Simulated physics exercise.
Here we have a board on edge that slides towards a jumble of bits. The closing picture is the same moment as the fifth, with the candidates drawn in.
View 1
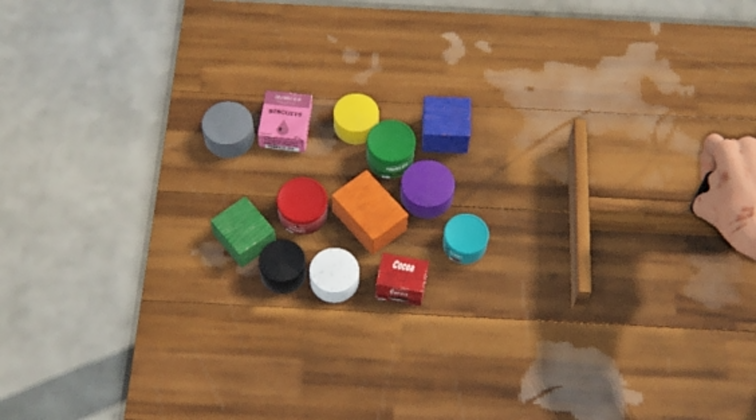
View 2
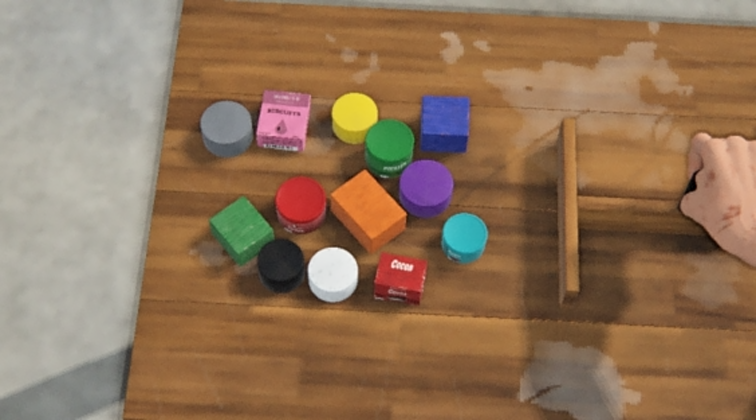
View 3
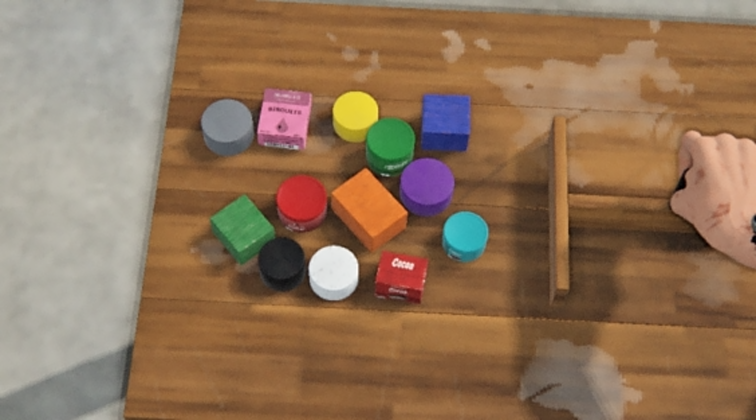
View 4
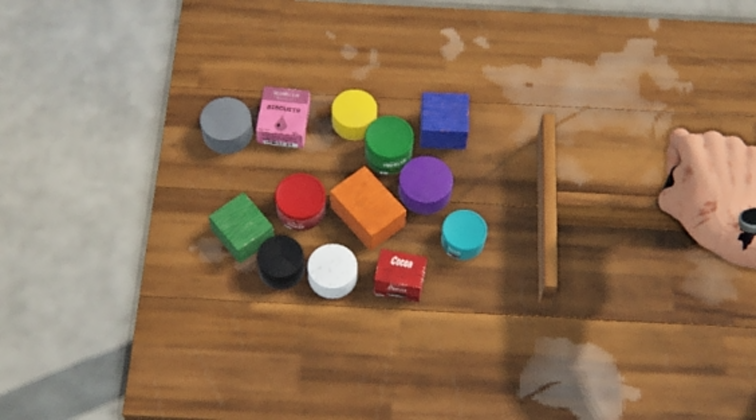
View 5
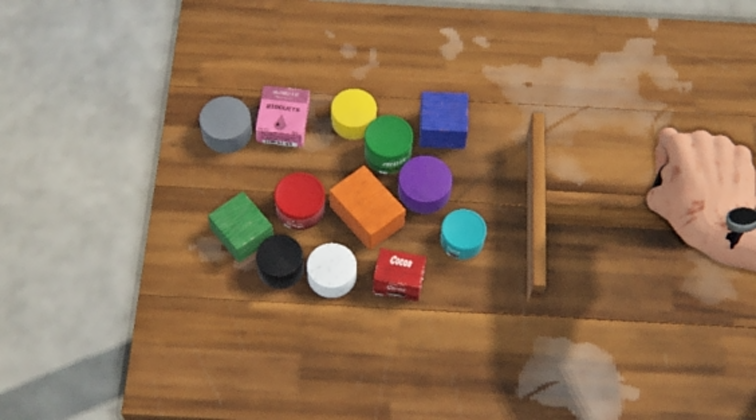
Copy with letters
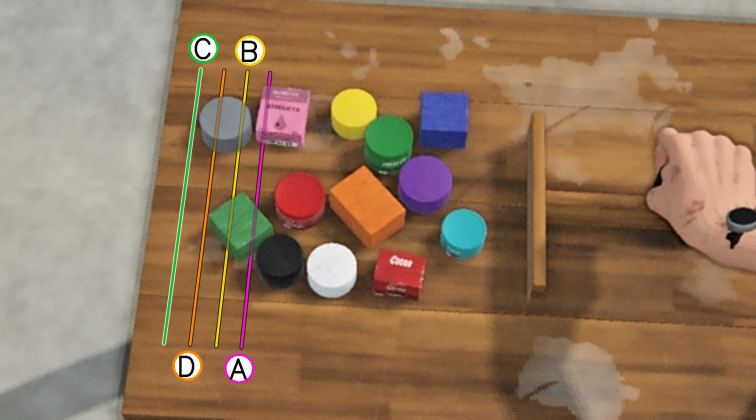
A thin wooden board standing on edge slides slowly and steadily leftward across a worn wooden tabletop, seen from above by a nearly still camera, with grey floor at the left. A hand at the right moves left along with it, a dark wristband coming into view. Left of the board, the blocks, round tins and small boxes in green, orange, blue, pink, red, yellow, purple, turquoise, grey, black and white stay in place, untouched.
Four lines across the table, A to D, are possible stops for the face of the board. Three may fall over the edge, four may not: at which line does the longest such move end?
As far as mark B.
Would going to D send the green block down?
Yes.
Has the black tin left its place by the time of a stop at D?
Yes.
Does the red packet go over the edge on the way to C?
By then, no.
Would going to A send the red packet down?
No.
On the copy, A at (257, 203); B at (233, 201); C at (183, 199); D at (208, 200).
On B. First, board (430, 190); red jar (286, 202); blue block (407, 108).
Then, board (321, 185); green block (170, 228); red jar (192, 189).
Finally, board (235, 180); red jar over the edge; green block over the edge; two fallen.
By contrast, A is within the limit but short; C drops four; D drops four.
